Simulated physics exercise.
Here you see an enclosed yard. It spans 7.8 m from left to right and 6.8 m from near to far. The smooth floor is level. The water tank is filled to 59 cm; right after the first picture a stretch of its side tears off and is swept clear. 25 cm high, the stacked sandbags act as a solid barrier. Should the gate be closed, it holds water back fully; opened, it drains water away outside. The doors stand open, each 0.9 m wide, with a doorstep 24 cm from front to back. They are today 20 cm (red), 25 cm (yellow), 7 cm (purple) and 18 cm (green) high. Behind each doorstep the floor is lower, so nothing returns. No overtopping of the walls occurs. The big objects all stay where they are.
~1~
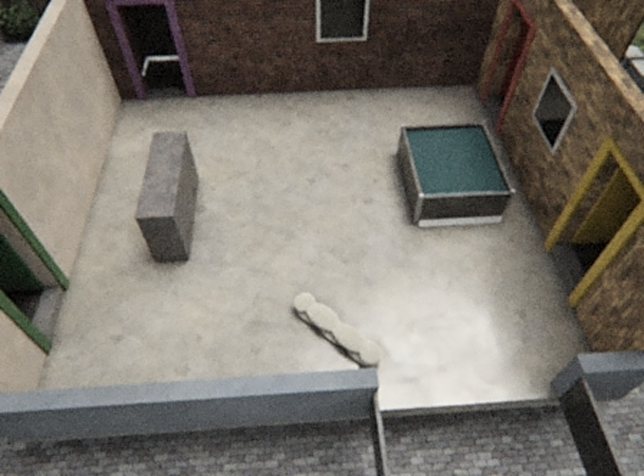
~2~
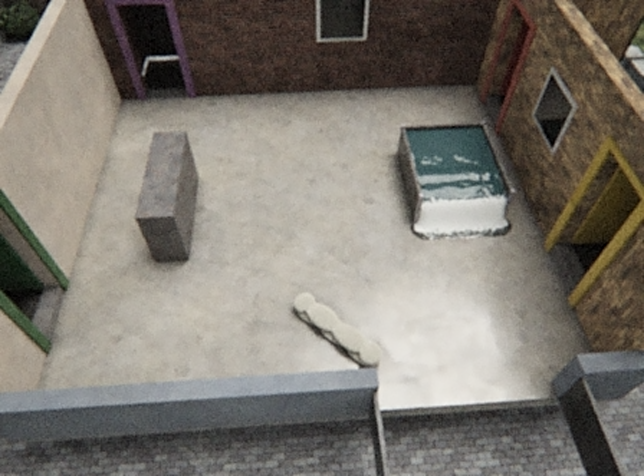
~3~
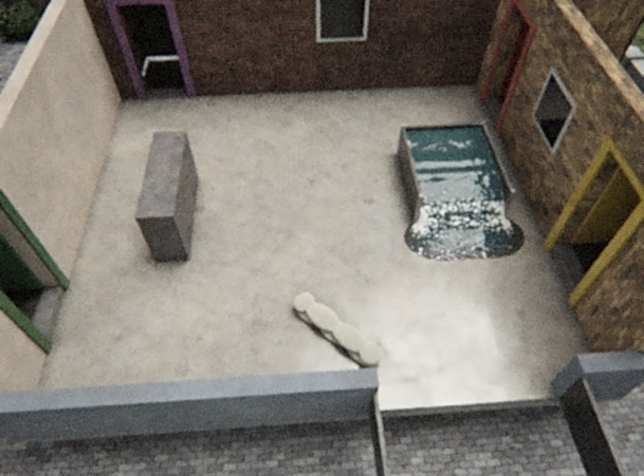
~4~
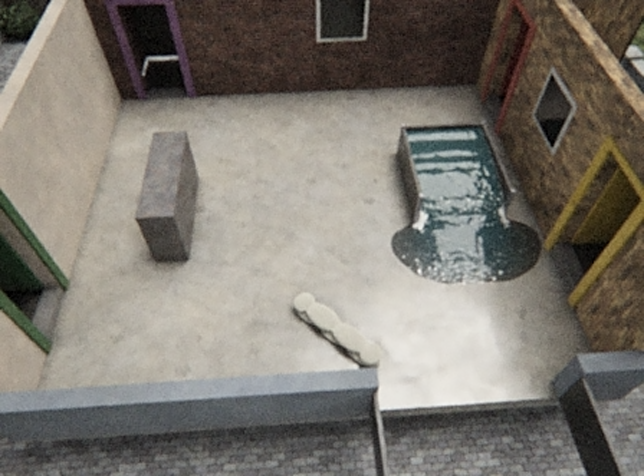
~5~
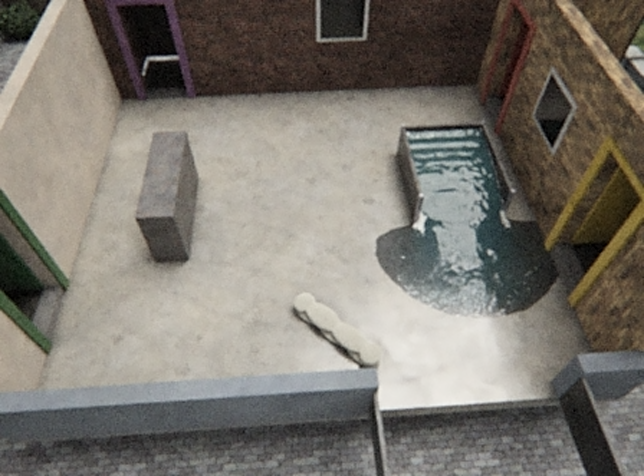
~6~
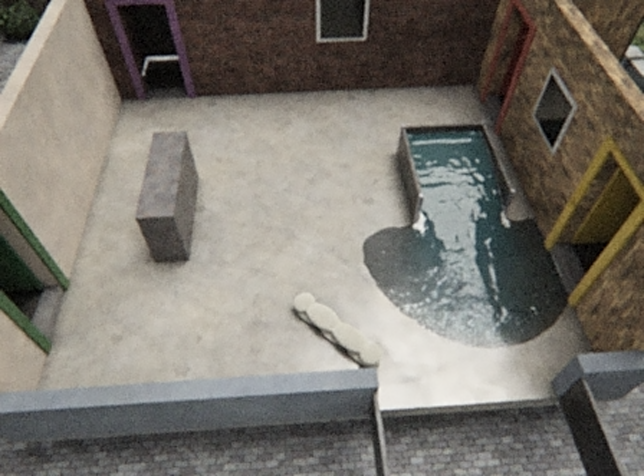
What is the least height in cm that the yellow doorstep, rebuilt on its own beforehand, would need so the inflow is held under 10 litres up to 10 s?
Around 10.5 cm would be enough.
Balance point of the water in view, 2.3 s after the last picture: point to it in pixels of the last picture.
I'd put it close to (473, 271).
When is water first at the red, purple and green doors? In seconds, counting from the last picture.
Arrival: Red 7.0 s, purple not within the 10 s, green not in the 10 s.
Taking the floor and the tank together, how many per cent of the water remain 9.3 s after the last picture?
Remaining share: Around 36 %.
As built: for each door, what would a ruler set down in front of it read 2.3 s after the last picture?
Depth (cm): Red 0 / yellow 9 / purple 0 / green 0.
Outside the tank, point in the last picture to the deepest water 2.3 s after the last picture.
Near (576, 378).
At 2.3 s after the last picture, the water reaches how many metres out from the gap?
Near 3.8 metres, give or take.
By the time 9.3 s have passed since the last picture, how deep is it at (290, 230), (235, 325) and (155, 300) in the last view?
In that order: 1, 1 and 1 cm.
Then, 0.7 s after the last picture water covers 20 % of the floor, deepest (34 cm) near (601, 376); 15 cm at the yellow door, 0 litres in over its 25 cm doorstep.
Then, 2.3 s after the last picture water covers 20 % of the floor, deepest (22 cm) near (576, 378); 9 cm at the yellow door, 0 litres in over its 25 cm doorstep.
Then, 9.3 s after the last picture water covers 30 % of the floor, deepest (4 cm) near (375, 343); 3 cm at the yellow door, 0 litres in over its 25 cm doorstep.
At the yellow door as built, the water peaked near 15 cm, 0.7 s after the last picture.
Run again over the same 10 s with other heights there, 19 litres in over 9 cm, 5 litres over 12 cm. The limit of 10 litres is kept from about 10.5 cm up.
